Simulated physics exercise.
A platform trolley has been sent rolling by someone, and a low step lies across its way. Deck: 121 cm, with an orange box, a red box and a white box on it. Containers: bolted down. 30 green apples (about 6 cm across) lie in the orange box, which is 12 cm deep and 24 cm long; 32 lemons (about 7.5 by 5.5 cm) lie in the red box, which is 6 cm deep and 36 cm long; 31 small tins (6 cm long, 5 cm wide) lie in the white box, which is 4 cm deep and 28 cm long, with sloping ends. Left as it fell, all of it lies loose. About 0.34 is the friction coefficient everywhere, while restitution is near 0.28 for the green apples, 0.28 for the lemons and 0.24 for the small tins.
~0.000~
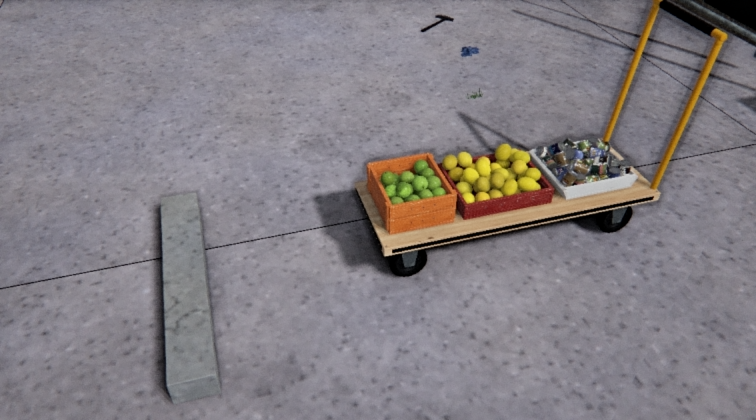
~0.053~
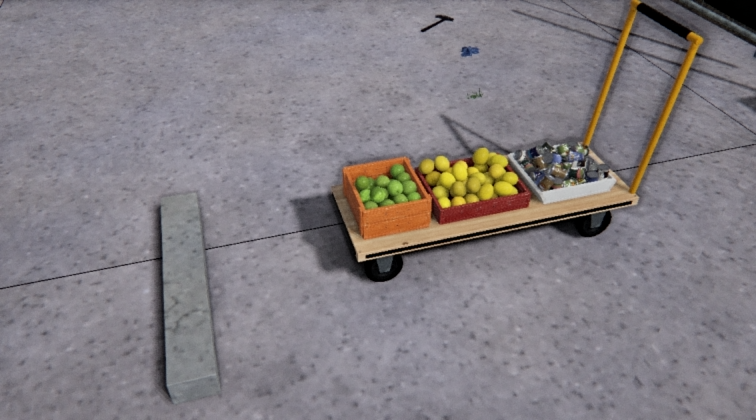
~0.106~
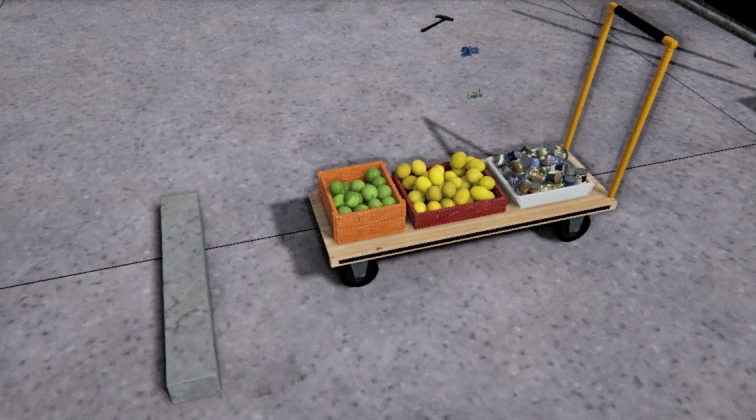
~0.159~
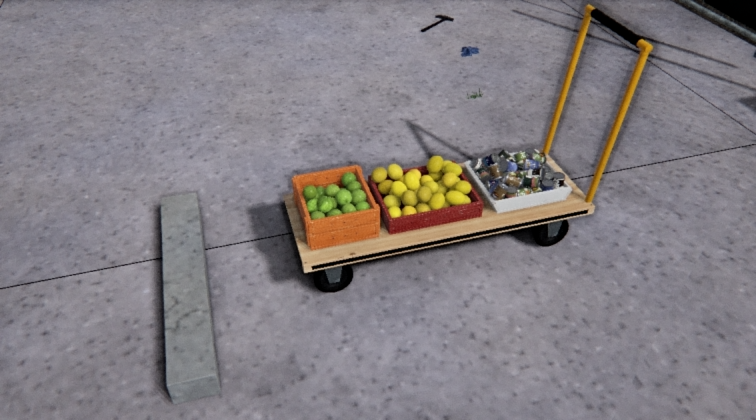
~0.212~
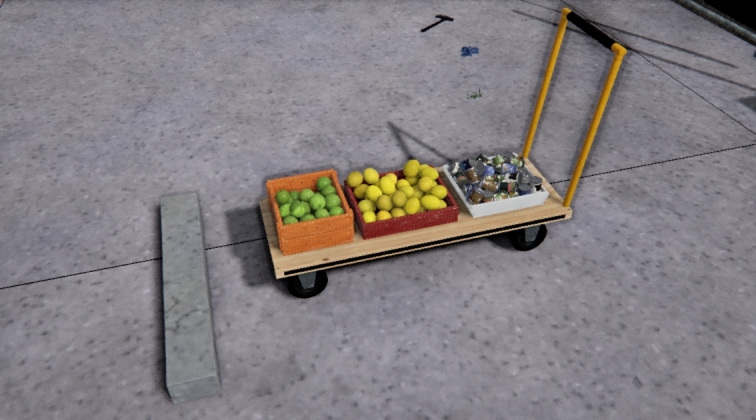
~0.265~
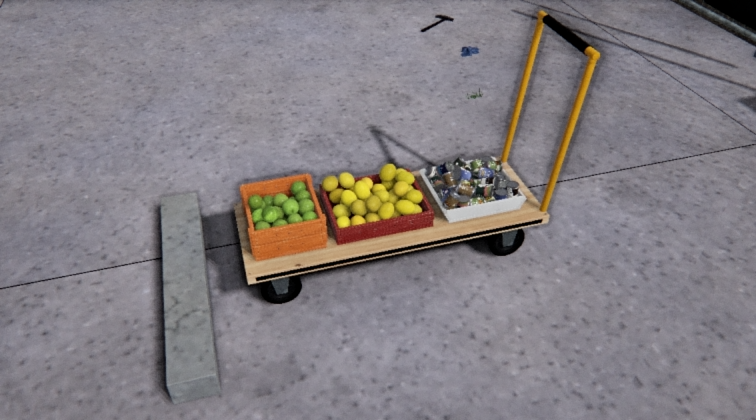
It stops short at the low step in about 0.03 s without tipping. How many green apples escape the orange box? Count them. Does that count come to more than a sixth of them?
No.
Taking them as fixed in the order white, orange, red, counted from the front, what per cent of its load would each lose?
Orange box 10 %, red box 20 %, white box 50 %.
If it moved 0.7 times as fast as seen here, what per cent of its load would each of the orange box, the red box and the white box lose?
In that case the orange box sheds 0 per cent, the red box 20 per cent and the white box 20 per cent.
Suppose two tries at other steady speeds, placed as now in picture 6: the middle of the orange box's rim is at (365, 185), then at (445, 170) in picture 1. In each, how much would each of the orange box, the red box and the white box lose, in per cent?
Orange box: 0 / 10 percent; red box: 10 / 30 percent; white box: 10 / 50 percent.
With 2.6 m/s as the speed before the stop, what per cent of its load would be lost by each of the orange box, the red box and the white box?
Orange box 10 %, red box 30 %, white box 50 %.
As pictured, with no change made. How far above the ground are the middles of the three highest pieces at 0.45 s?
Around 40 centimetres.
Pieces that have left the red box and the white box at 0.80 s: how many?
The red box is at about 8 and the white box at about 12.
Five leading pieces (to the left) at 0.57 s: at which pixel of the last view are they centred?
Their centre is around (189, 239).
After 0.35 s, contact.
After 0.45 s, orange box 29 in, 1 out, red box 29 in, 3 out and white box 29 in, 2 out.
After 0.57 s, orange box 28 in, 2 out, red box 25 in, 7 out and white box 23 in, 8 out.
After 0.80 s, orange box 28 in, 2 out, red box 23 in, 9 out and white box 20 in, 11 out.
Outcome (at 1.30 s), orange box 28 in, 2 out, red box 23 in, 9 out and white box 20 in, 11 out. Asked share, 2 of 30, 7 per cent.
